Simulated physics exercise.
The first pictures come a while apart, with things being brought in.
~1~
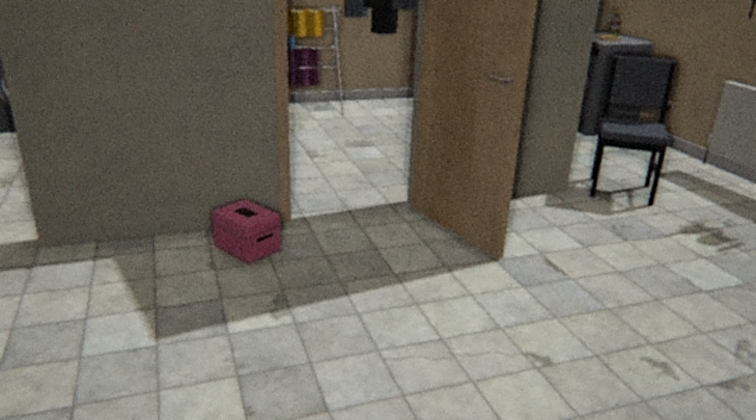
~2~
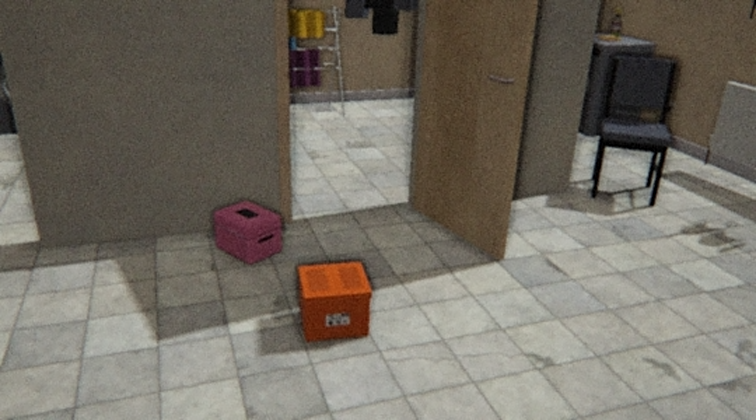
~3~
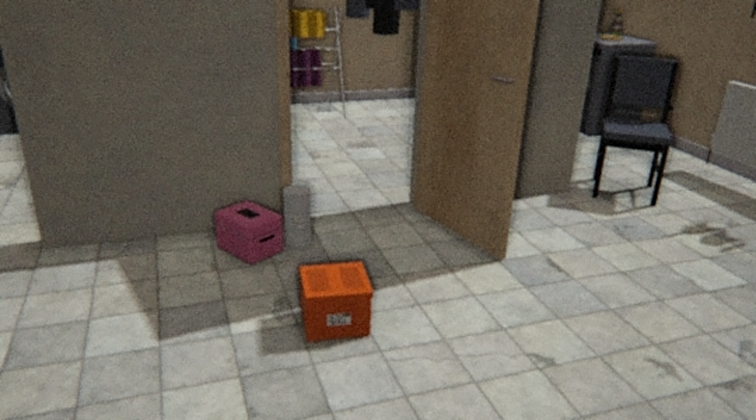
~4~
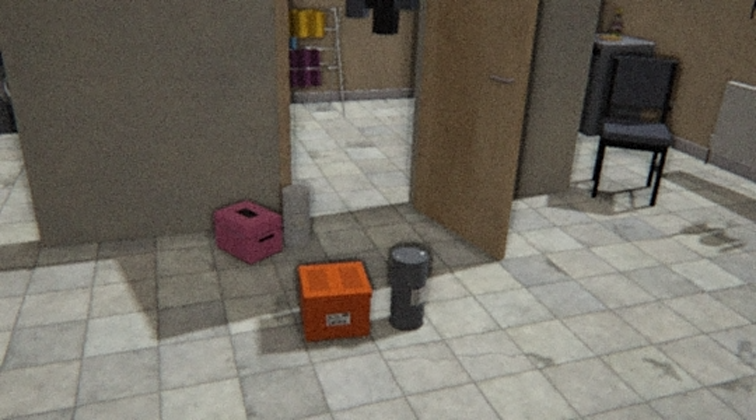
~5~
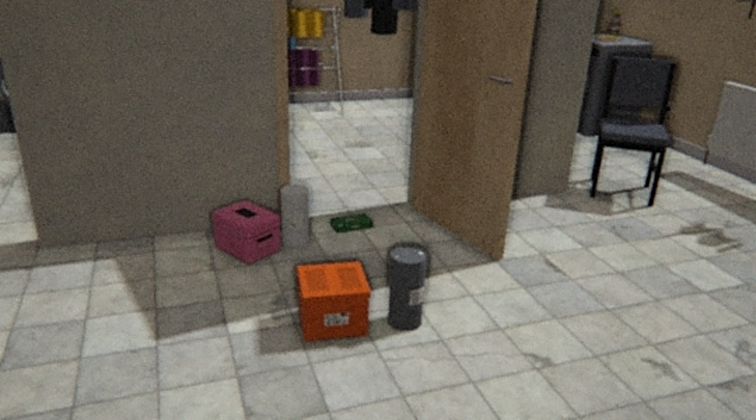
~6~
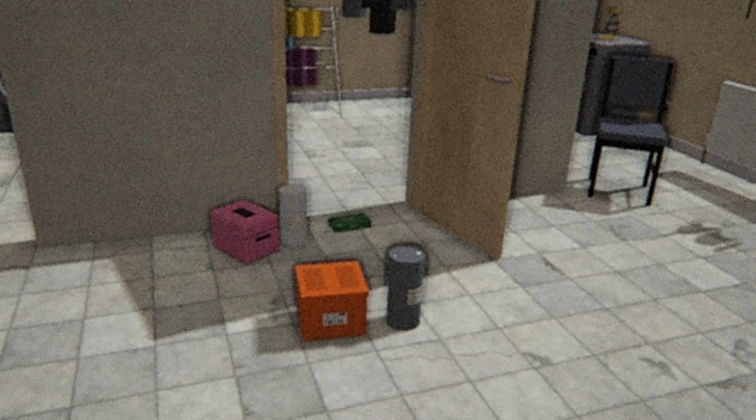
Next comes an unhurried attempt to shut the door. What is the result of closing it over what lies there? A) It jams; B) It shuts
The answer is B.
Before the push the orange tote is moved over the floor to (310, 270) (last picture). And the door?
The door swings all the way.
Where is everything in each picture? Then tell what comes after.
In the first frame, door wide open and still.
In the second frame, door wide open and still; orange tote (334, 302); pink toolbox (248, 232).
In the third frame, door wide open and still; white canister (298, 216).
In the fourth frame, door wide open and still; orange tote (334, 301); pink toolbox (248, 231).
In the fifth frame, door wide open and still; white canister (295, 216); grey canister (407, 289).
In the sixth frame, door wide open and still; green packet (350, 223); orange tote (331, 301).
Then, 1.00 s after the last picture, open by 70°.
Then, 1.80 s after the last picture, open by 28°; green packet slid a little near (347, 222).
Then, 2.20 s after the last picture, open by 10°; green packet slid about its own width near (336, 214); white canister slid a little.
At rest, open by 0°; moved from the start, green packet; the other 4 in place. Seen from the same camera at the end, green packet near (332, 208).
